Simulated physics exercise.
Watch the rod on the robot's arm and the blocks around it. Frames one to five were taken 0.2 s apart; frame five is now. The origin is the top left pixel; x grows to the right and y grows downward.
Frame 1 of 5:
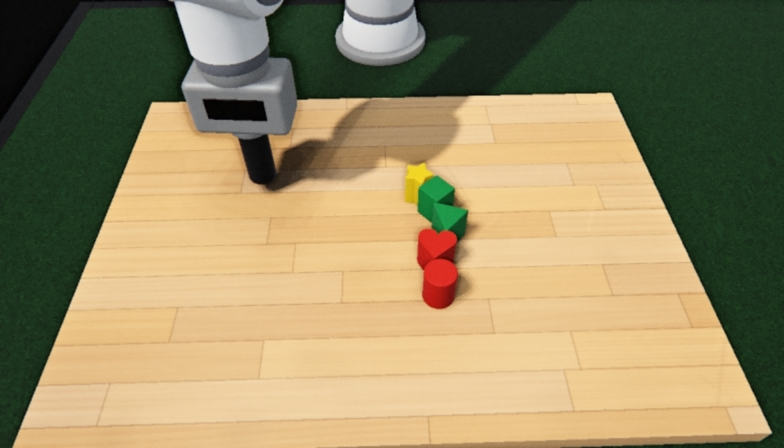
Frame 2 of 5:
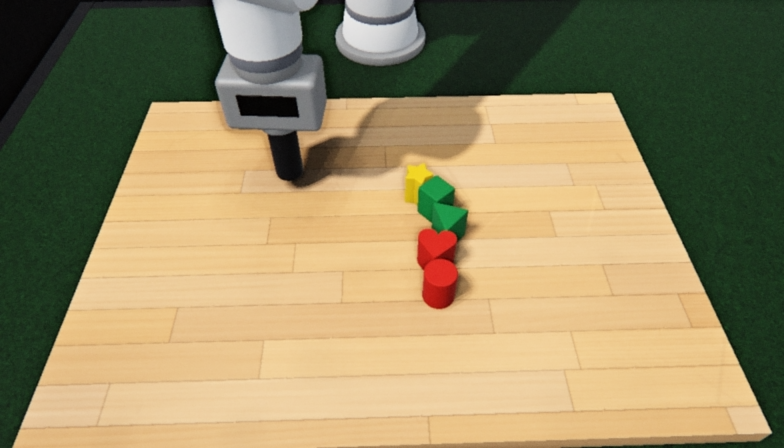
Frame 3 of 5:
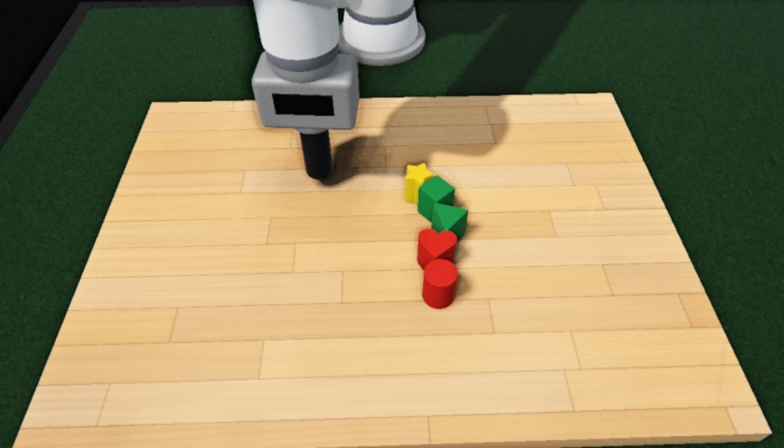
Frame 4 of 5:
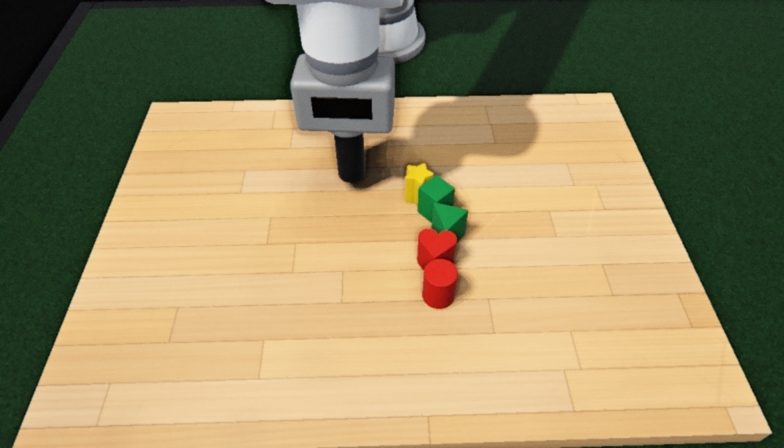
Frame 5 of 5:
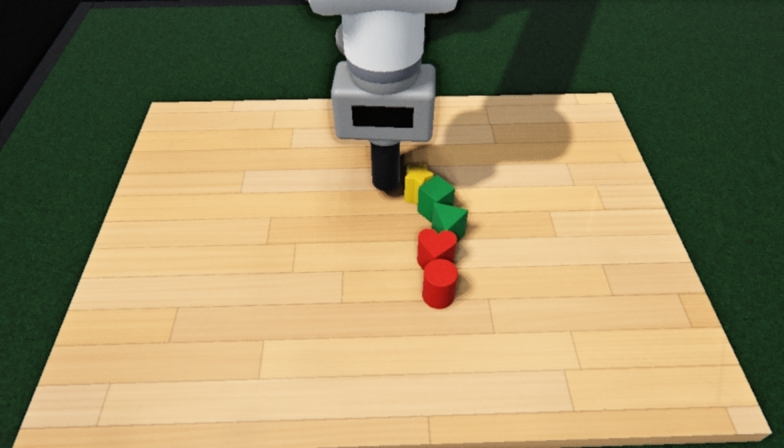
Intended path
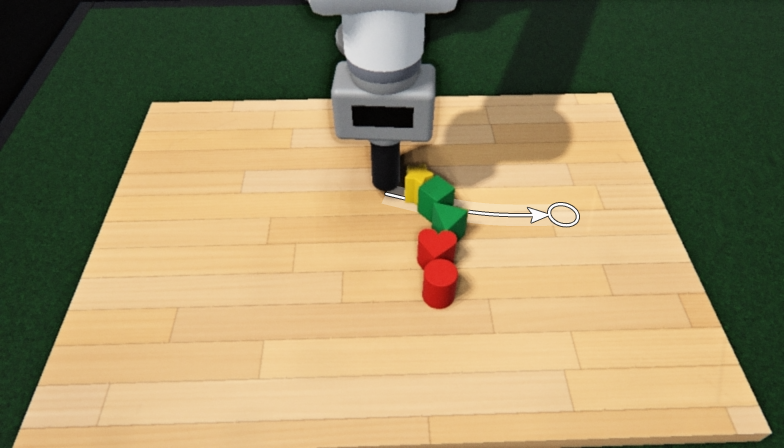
A robot arm with a black rod moves steadily right across a wooden board until the rod is beside a yellow star block, while the line of yellow, green and red blocks stays still.
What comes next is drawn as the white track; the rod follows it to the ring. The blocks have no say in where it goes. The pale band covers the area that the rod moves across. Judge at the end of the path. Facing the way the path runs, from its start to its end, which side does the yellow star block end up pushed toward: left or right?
Shifts left.
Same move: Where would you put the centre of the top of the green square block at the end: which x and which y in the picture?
At pixel (507, 212).
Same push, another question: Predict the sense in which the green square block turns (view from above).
Seen from above, clockwise.
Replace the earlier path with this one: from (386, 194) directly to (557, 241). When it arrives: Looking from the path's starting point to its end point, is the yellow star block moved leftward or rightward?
Well, taking the path from its start to its end as straight ahead, the yellow star block moves to the left.
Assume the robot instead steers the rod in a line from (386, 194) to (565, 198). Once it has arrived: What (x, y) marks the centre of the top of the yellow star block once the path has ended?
Its top centre is at about (597, 184).
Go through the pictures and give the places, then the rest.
In the first frame, rod tip (263, 176); block tops, yellow star block (419, 172); green square block (437, 187); green triangular block (450, 214).
In the second frame, rod (290, 173); blocks unchanged.
In the third frame, rod (320, 172); blocks unchanged.
In the fourth frame, rod (352, 175); blocks unchanged.
In the fifth frame, rod (386, 183); yellow star block (419, 172); green square block (437, 187); green triangular block (450, 214).
Path on the board, from (386, 194) via (473, 212), ending at (563, 215).
What follows on the original path. One third of the way, rod (444, 196); yellow star block (466, 173), turned 40° anticlockwise; green square block (473, 198), turned 35° clockwise.
Two thirds of the way, rod (505, 204); yellow star block (483, 170), turned 100° anticlockwise; green square block (507, 212).
At the end, rod (567, 204); yellow star block (483, 170), turned 100° anticlockwise; green square block (507, 212), turned 125° clockwise; green triangular block in place.
